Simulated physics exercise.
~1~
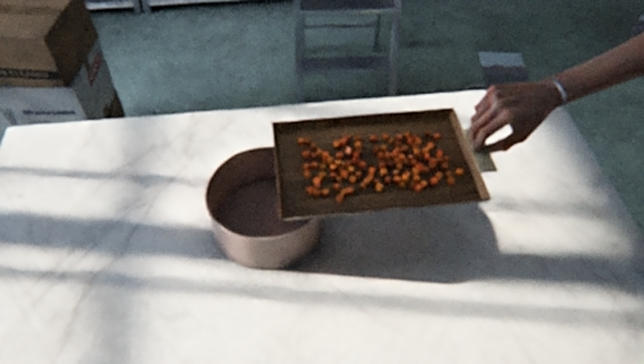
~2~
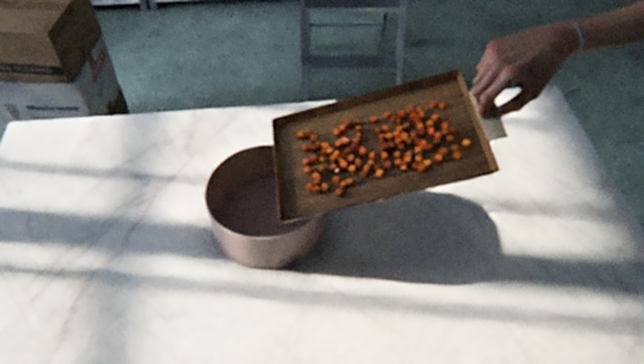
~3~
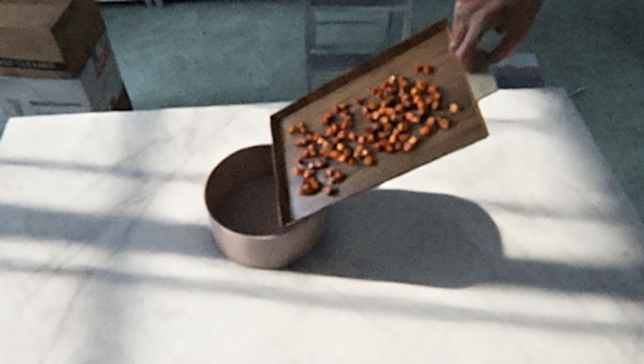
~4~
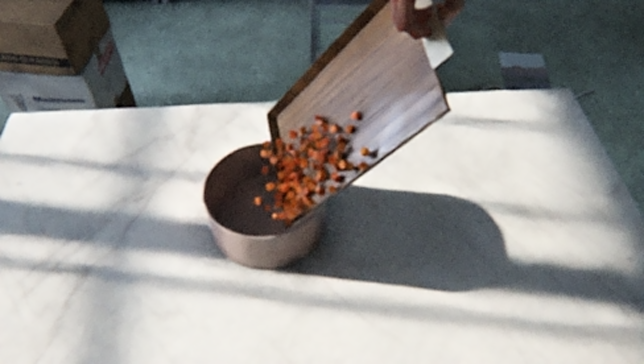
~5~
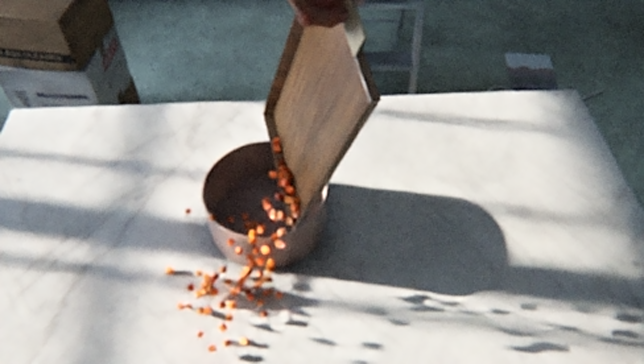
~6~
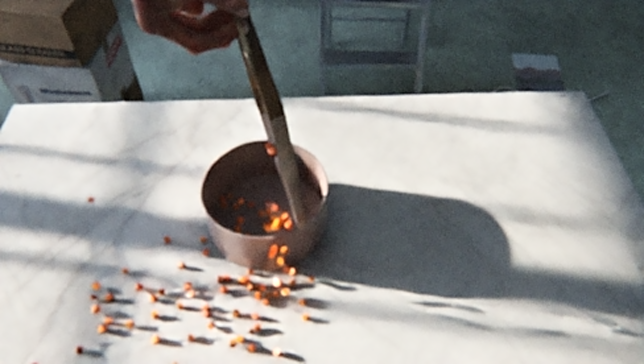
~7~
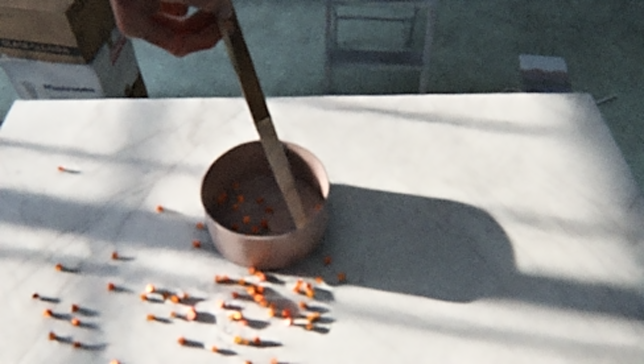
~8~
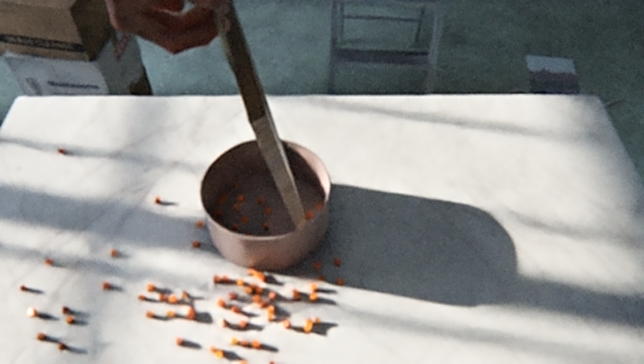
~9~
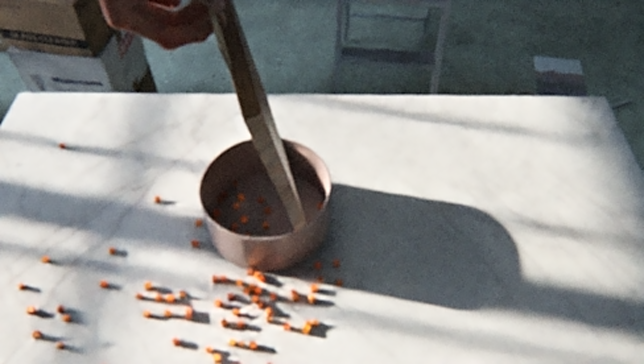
A hand tips a tray of orange cubes toward a pot, and most scatter outside.
